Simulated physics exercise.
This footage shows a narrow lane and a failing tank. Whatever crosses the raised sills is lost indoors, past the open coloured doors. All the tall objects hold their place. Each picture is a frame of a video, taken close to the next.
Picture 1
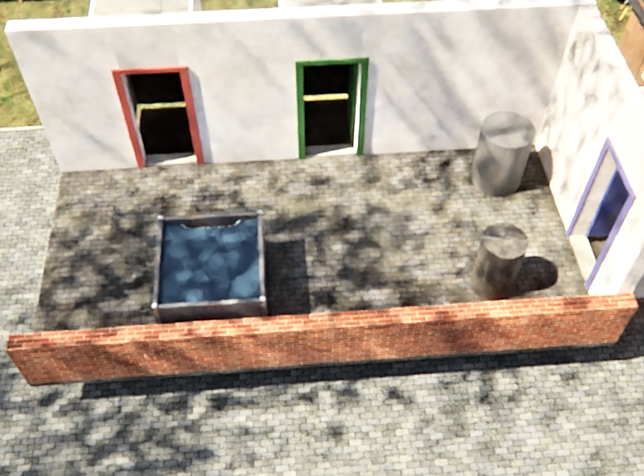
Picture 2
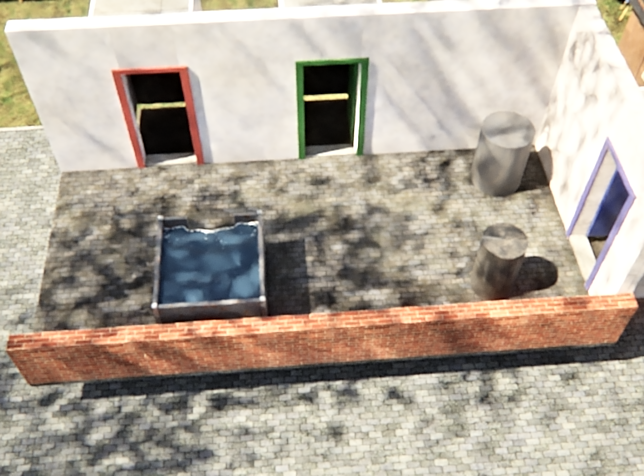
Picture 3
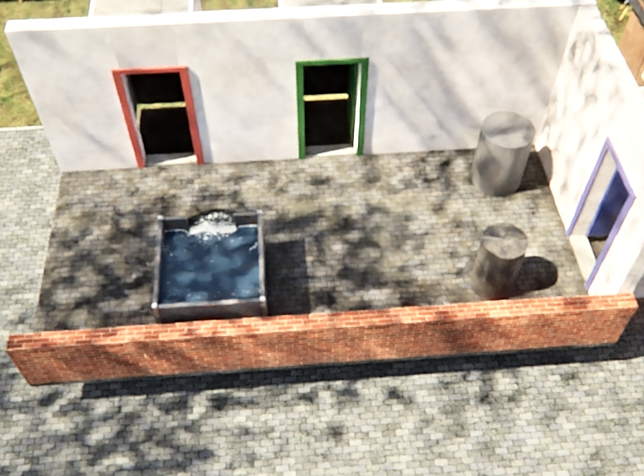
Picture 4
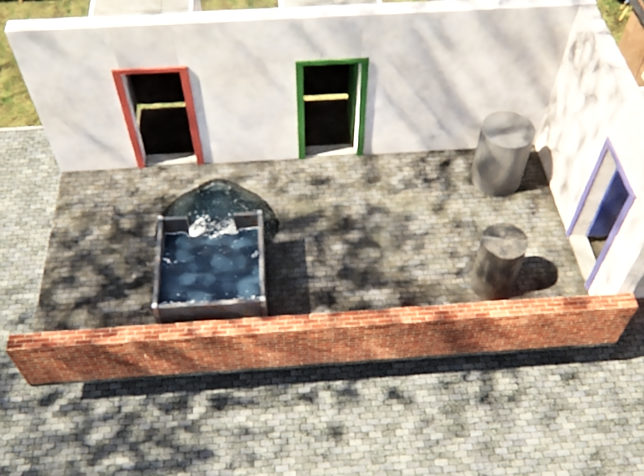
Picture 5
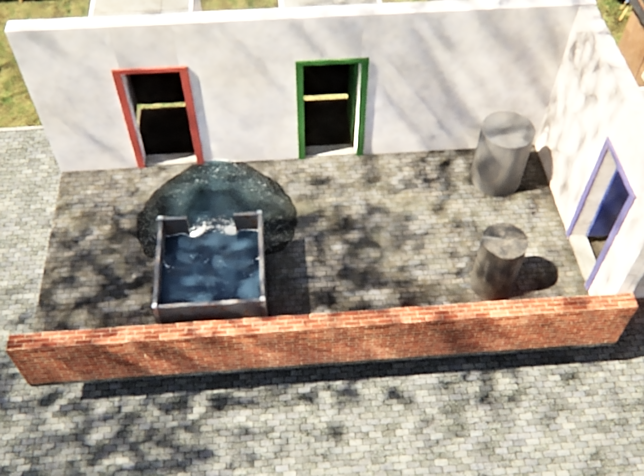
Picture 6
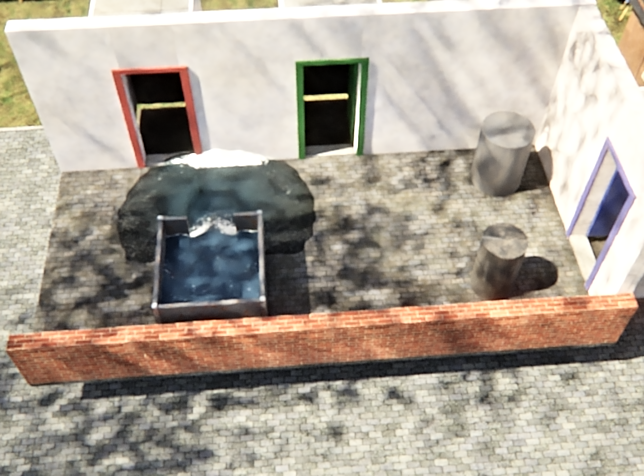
Water pours from the far side of an open tank and spreads across the paving.
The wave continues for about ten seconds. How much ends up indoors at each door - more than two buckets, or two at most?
Indoors: Green door, more than two; blue door, two at most; red door, more than two.
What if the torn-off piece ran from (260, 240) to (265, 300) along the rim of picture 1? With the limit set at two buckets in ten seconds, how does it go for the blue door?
In brief, the blue door exceeds the mark.
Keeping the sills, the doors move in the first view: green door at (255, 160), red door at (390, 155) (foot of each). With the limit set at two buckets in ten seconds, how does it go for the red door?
Well, in that case the red door comes up short.
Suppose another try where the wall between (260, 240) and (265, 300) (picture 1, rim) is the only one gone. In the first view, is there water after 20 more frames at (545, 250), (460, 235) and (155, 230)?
The three spots, in order, are inundated, inundated and spared.
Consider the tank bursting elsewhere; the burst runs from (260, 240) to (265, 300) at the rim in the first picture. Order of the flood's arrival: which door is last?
Last: The red-painted one.
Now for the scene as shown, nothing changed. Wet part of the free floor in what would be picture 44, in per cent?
I'd say 60 per cent.
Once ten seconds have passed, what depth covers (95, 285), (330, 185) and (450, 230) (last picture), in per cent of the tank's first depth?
Depths of roughly 2, 2 and 6 per cent.
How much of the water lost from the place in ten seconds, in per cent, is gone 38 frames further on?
By my reckoning, 85 %.
A moment on, water covers 25 % of the floor; the green door under two buckets in, the blue door not reached, the red door over two buckets in.
Next, water covers 30 % of the floor; the green door over two buckets in, the blue door not reached, the red door far over two buckets in.
Then, water covers 50 % of the floor; the green door over two buckets in, the blue door not reached, the red door far over two buckets in.
Later, water covers 60 % of the floor; the green door over two buckets in, the blue door wet at the sill, nothing in, the red door far over two buckets in.
In the end, water covers 80 % of the floor; the green door over two buckets in, the blue door wet at the sill, nothing in, the red door far over two buckets in.
